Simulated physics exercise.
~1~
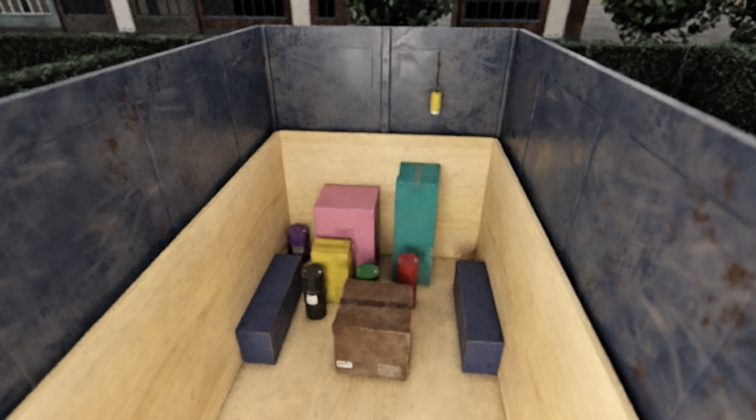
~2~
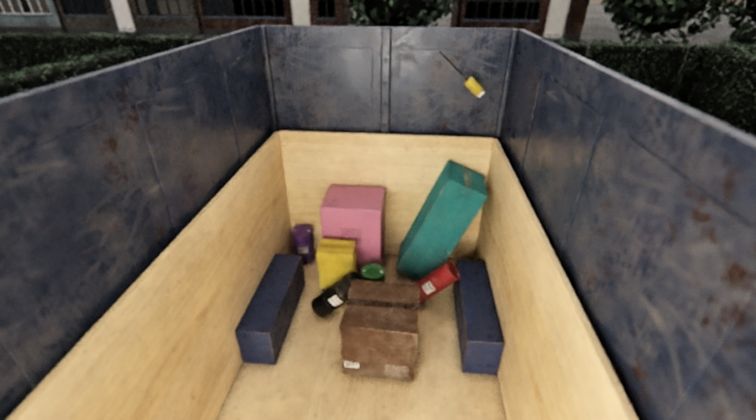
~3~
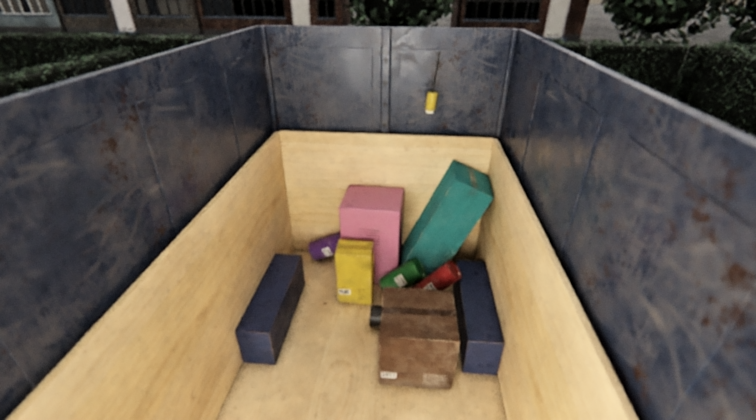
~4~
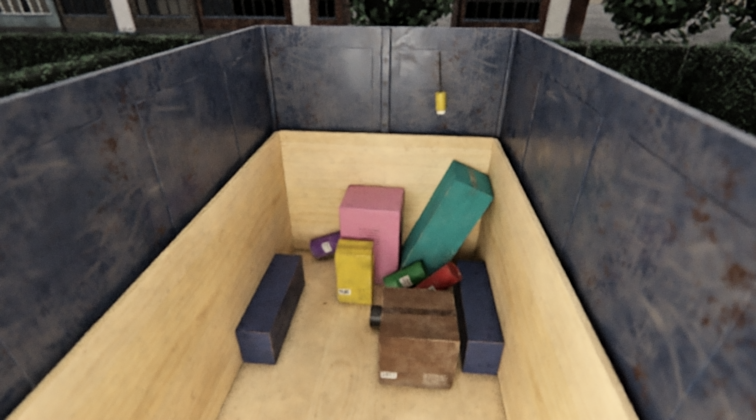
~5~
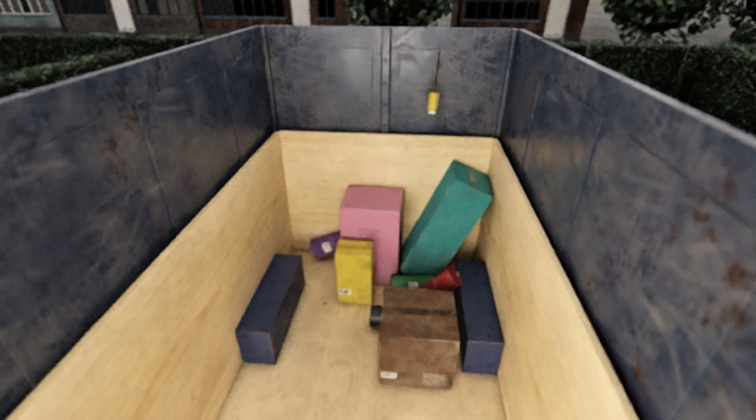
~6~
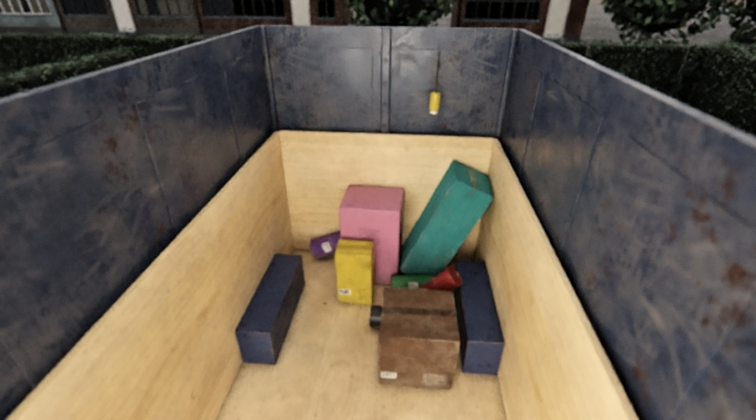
Boxes and canisters in a van's load bay shift right, leaving four canisters tipped over.
